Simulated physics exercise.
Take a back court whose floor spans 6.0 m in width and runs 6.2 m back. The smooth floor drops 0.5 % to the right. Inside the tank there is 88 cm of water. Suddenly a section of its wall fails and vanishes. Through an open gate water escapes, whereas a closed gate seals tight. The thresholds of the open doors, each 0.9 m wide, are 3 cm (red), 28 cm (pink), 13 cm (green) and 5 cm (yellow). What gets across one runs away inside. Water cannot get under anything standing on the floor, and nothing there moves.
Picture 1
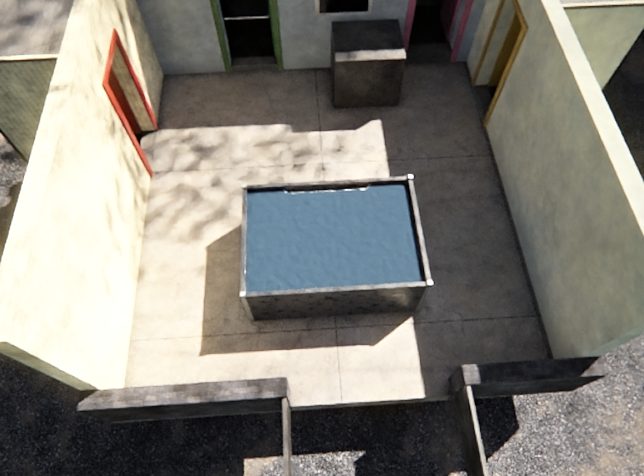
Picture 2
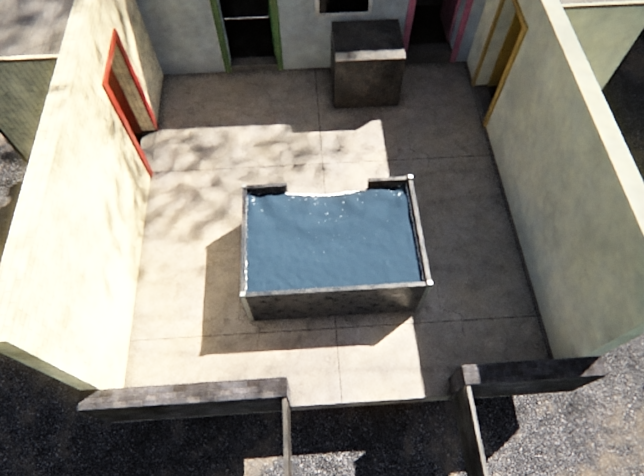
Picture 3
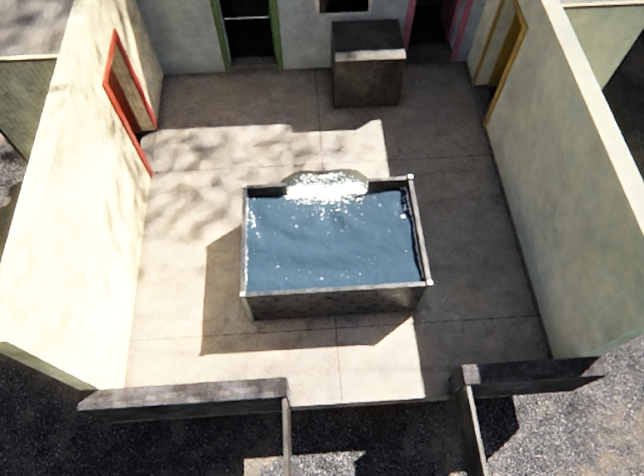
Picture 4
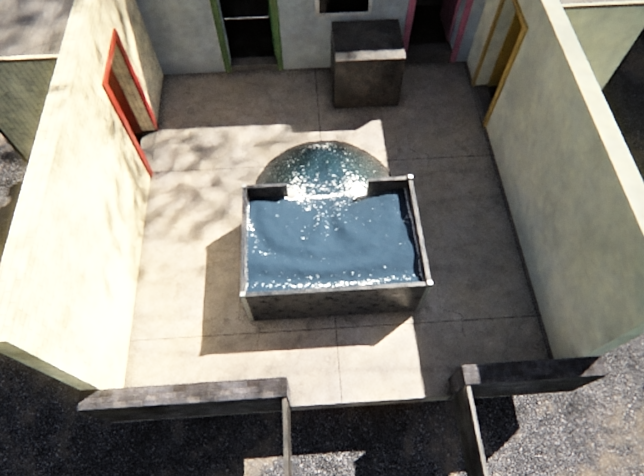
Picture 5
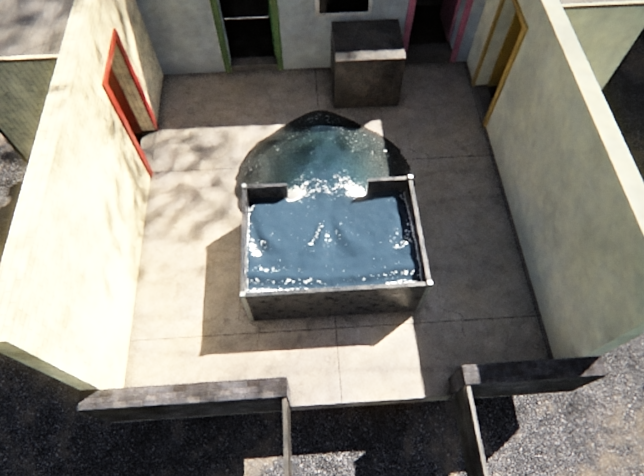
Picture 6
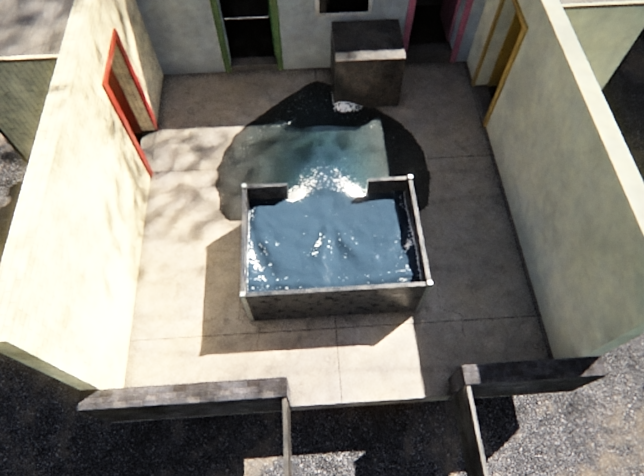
At the start, still blue water fills a rectangular tank in a sunlit walled court. A gap opens in the tank's far side and water pours out, foaming white. It spreads in a widening dark sheet across the floor behind, reaching the dark block near the back wall.
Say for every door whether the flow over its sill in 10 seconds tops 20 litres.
Result: Red door - tops it; pink door - falls short; green door - tops it; yellow door - tops it.
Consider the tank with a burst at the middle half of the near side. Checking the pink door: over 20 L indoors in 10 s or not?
So for pink: No.
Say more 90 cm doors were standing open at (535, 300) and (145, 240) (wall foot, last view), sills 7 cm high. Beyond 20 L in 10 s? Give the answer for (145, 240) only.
Short of it.
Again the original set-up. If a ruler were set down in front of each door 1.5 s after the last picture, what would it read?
You'd get red at 5 cm, pink at 9 cm, green at 29 cm, and yellow at 13 cm.
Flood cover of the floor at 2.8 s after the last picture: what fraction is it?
Roughly 55 % of the floor.
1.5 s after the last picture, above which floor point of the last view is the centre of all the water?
I'd put it close to (322, 187).
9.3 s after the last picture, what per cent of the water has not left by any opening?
Some 74 out of every hundred parts.
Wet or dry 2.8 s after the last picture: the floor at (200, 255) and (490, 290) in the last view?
Untouched, untouched.
Then, 0.7 s after the last picture water covers 40 % of the floor and is deepest (49 cm) near (310, 70); red door not reached, pink door not reached, green door 19 cm at the sill, 14 L in, yellow door not reached.
Then, 1.5 s after the last picture water covers 45 % of the floor and is deepest (46 cm) near (173, 77); red door 5 cm at the sill, 0 L in, pink door 9 cm at the sill, 0 L in, green door 29 cm at the sill, 88 L in, yellow door 13 cm at the sill, 67 L in.
Then, 2.8 s after the last picture water covers 55 % of the floor and is deepest (30 cm) near (173, 77); red door 9 cm at the sill, 16 L in, pink door 10 cm at the sill, 0 L in, green door 23 cm at the sill, 170 L in, yellow door 20 cm at the sill, 211 L in.
Then, 5.3 s after the last picture water covers 90 % of the floor and is deepest (20 cm) near (173, 77); red door 7 cm at the sill, 51 L in, pink door 10 cm at the sill, 0 L in, green door 16 cm at the sill, 257 L in, yellow door 14 cm at the sill, 369 L in.
Then, 9.3 s after the last picture water covers 100 % of the floor and is deepest (14 cm) near (528, 334); red door 6 cm at the sill, 87 L in, pink door 8 cm at the sill, 0 L in, green door 8 cm at the sill, 263 L in, yellow door 9 cm at the sill, 446 L in.
